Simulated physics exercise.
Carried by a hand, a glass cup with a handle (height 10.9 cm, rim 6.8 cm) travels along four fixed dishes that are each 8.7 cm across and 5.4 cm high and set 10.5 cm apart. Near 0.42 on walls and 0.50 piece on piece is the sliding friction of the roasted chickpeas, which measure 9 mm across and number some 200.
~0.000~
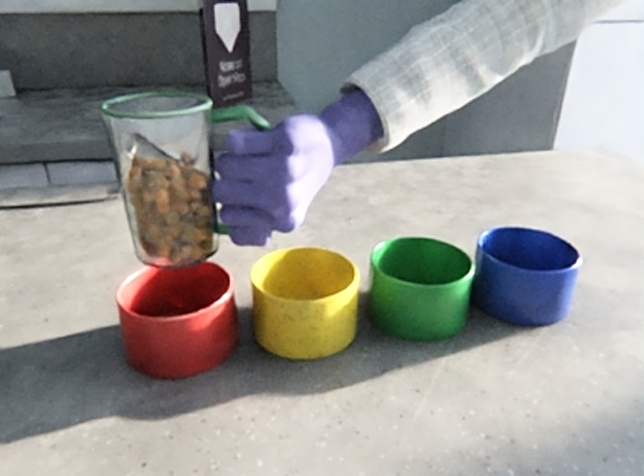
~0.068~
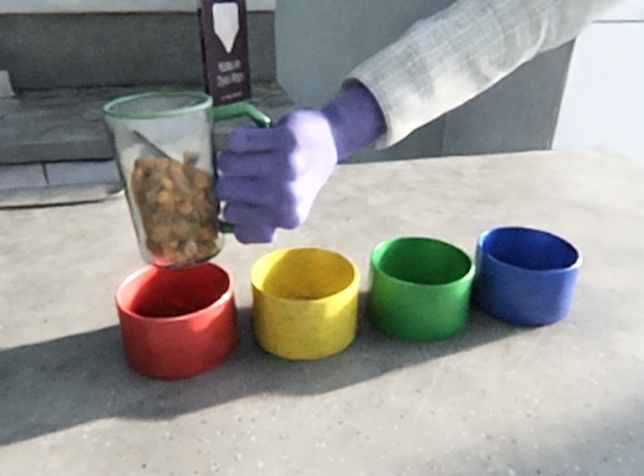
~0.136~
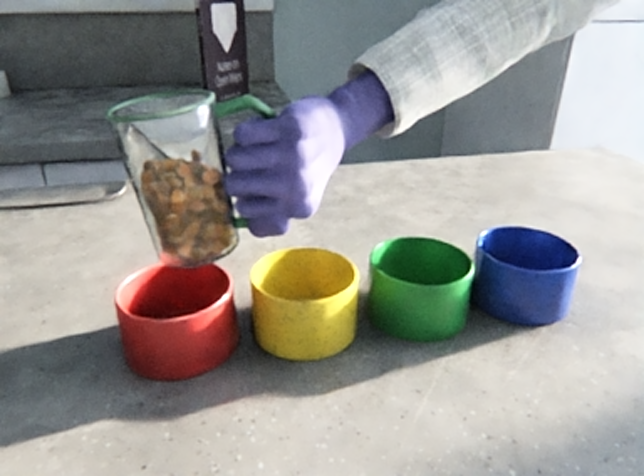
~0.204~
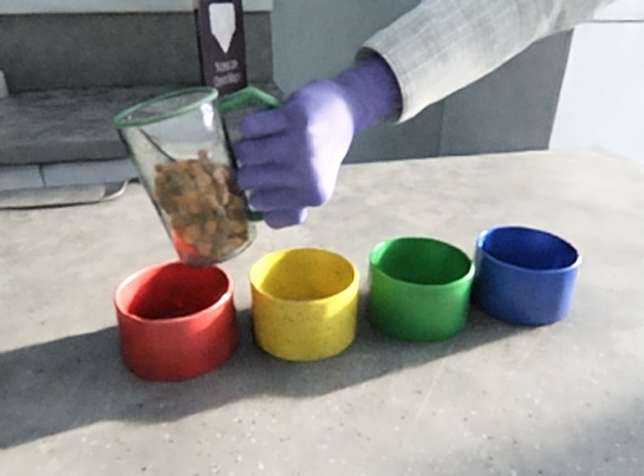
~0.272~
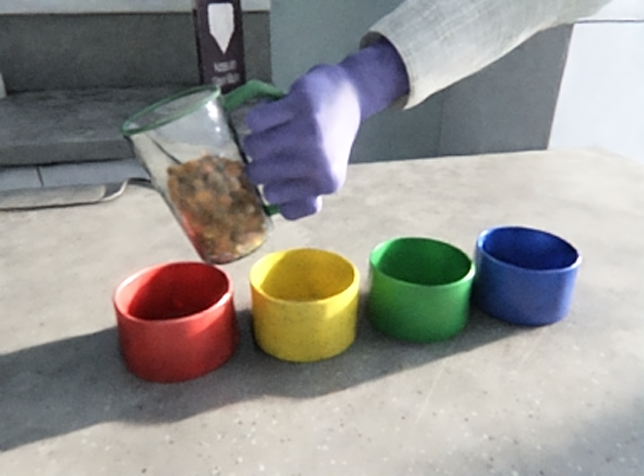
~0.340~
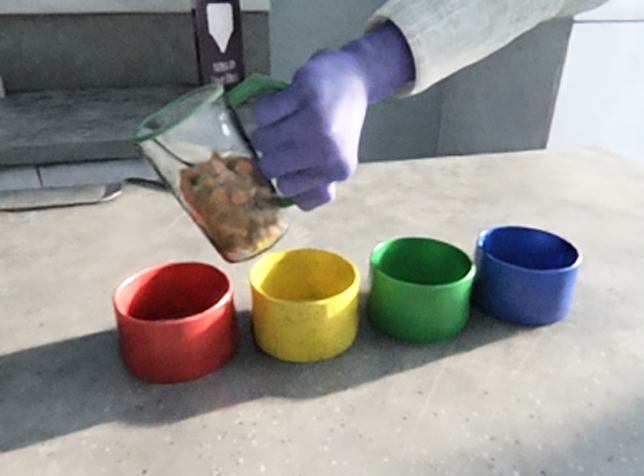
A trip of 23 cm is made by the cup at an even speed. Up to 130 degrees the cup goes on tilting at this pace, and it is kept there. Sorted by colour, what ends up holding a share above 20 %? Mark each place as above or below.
Marks: Red below, blue below, green below, yellow above, counter above.
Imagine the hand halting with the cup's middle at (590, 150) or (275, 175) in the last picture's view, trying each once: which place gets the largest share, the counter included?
The largest share ends at yellow first and at red second.
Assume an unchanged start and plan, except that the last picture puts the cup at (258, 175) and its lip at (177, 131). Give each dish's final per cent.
The red dish keeps 0, the blue dish 0, the green dish 90 and the yellow dish 0.
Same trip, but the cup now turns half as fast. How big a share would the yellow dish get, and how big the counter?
In that case the yellow dish gets 0 and the counter gets 10.
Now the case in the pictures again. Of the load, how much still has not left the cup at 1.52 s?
Roughly 35 per cent.
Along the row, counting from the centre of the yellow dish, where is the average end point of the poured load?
I'd put it near 2 cm to the right of the dish's middle.
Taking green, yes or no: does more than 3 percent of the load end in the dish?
With green the answer is affirmative.
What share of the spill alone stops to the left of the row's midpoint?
The answer is some 60 per cent.
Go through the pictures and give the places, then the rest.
Cup at (169, 181), tilt 0 degrees, lip at (103, 106), moved 0.0 cm; middle of the pieces at (172, 210); red dish at (176, 287); yellow dish at (305, 273); green dish at (421, 260); blue dish at (528, 248), in the first picture.
Cup at (172, 181), tilt 2 degrees, lip at (104, 108), moved 0.3 cm; middle of the pieces at (176, 210), in the second picture.
Cup at (182, 180), tilt 7 degrees, lip at (109, 113), moved 1.0 cm; middle of the pieces at (189, 210), in the third picture.
Cup at (194, 180), tilt 13 degrees, lip at (115, 120), moved 1.9 cm; middle of the pieces at (204, 208), in the fourth picture.
Cup at (206, 179), tilt 20 degrees, lip at (123, 128), moved 2.8 cm; middle of the pieces at (219, 207), in the fifth picture.
Cup at (219, 178), tilt 26 degrees, lip at (131, 136), moved 3.7 cm; middle of the pieces at (234, 204); red dish at (174, 290); yellow dish at (304, 274); green dish at (421, 260); blue dish at (527, 247). Its pace works out near 90 degrees a second; the hand travels 13 cm a second, in the sixth picture.
After 1.05 s, tilt 91 degrees; cup holds 100 %.
After 1.52 s, tilt 130 degrees; cup holds 35 %, yellow 45 %.
After 2.06 s, tilt 130 degrees; cup holds 0 %, green 10 %, yellow 60 %.
By 2.4 s all is still; red 0 %, blue 0 %, green 10 %, yellow 60 %, counter 30 %.
